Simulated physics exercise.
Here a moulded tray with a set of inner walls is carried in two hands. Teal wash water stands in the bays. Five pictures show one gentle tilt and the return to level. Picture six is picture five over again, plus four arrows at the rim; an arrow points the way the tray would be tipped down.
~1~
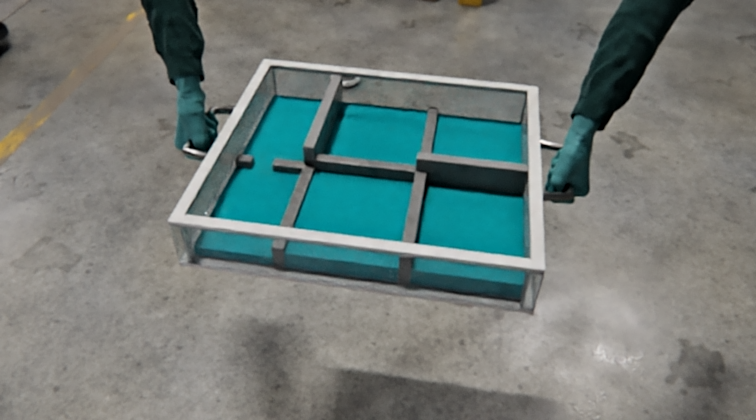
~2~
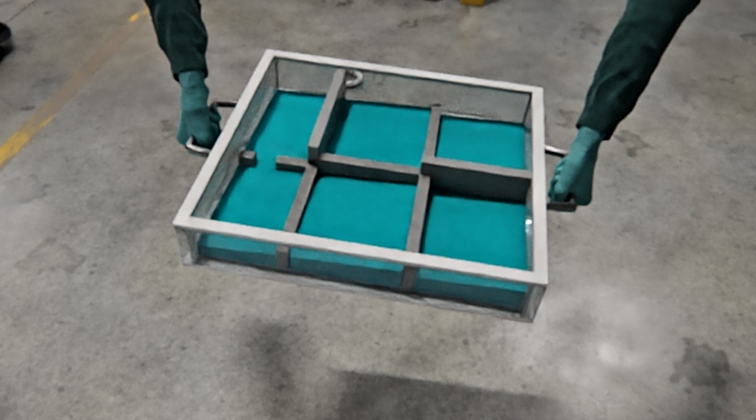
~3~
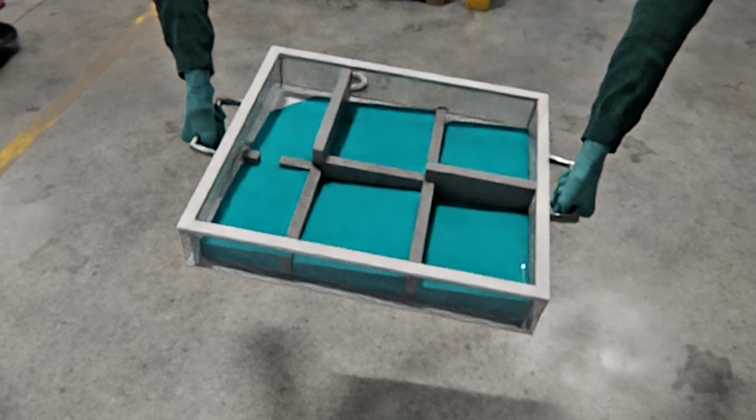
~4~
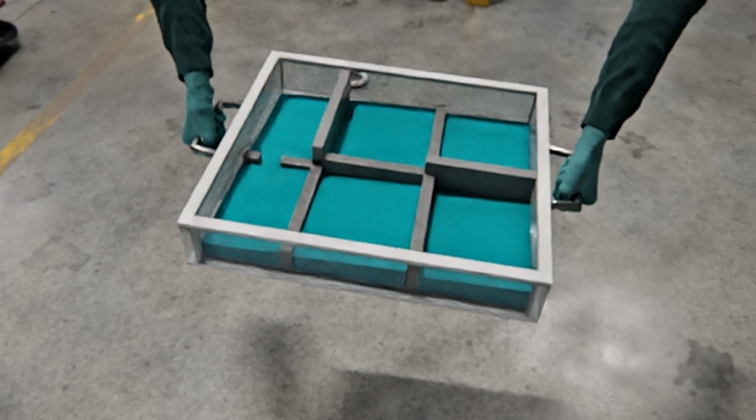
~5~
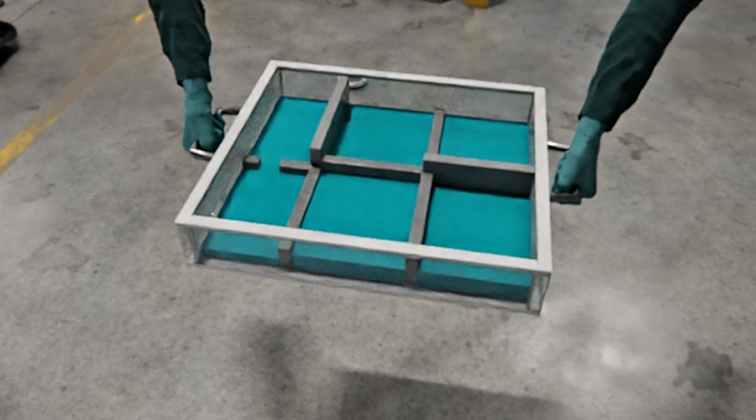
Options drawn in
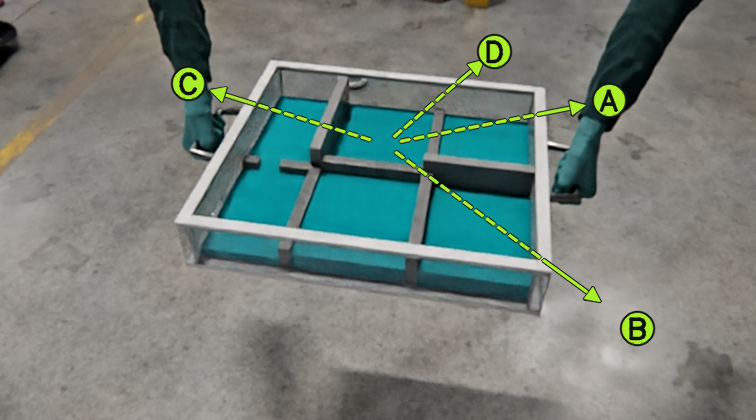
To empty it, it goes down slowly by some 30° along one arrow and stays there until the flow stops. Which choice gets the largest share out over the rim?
Best: B.
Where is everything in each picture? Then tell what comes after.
The tray is level; deepest in the front right bay, at (468, 227), shallowest in the back right.
Tipped about 4° down to the front right; no wall is crossed.
Tipped about 7° down to the front right; liquid runs over two walls.
Tipped about 3° down to the front right; no wall is crossed.
The tray is level; deepest in the front middle bay, at (360, 214), shallowest in the back right.
On the marked copy, A ends at (580, 106); B ends at (595, 298); C ends at (215, 91); D ends at (479, 63).
For arrow A, about 59 % stays in the tray, the largest part in the back right bay.
For arrow B, about 41 % stays in the tray, the largest part in the front right bay.
For arrow C, about 60 % stays in the tray, the largest part in the back left bay.
For arrow D, about 56 % stays in the tray, the largest part in the back right bay.
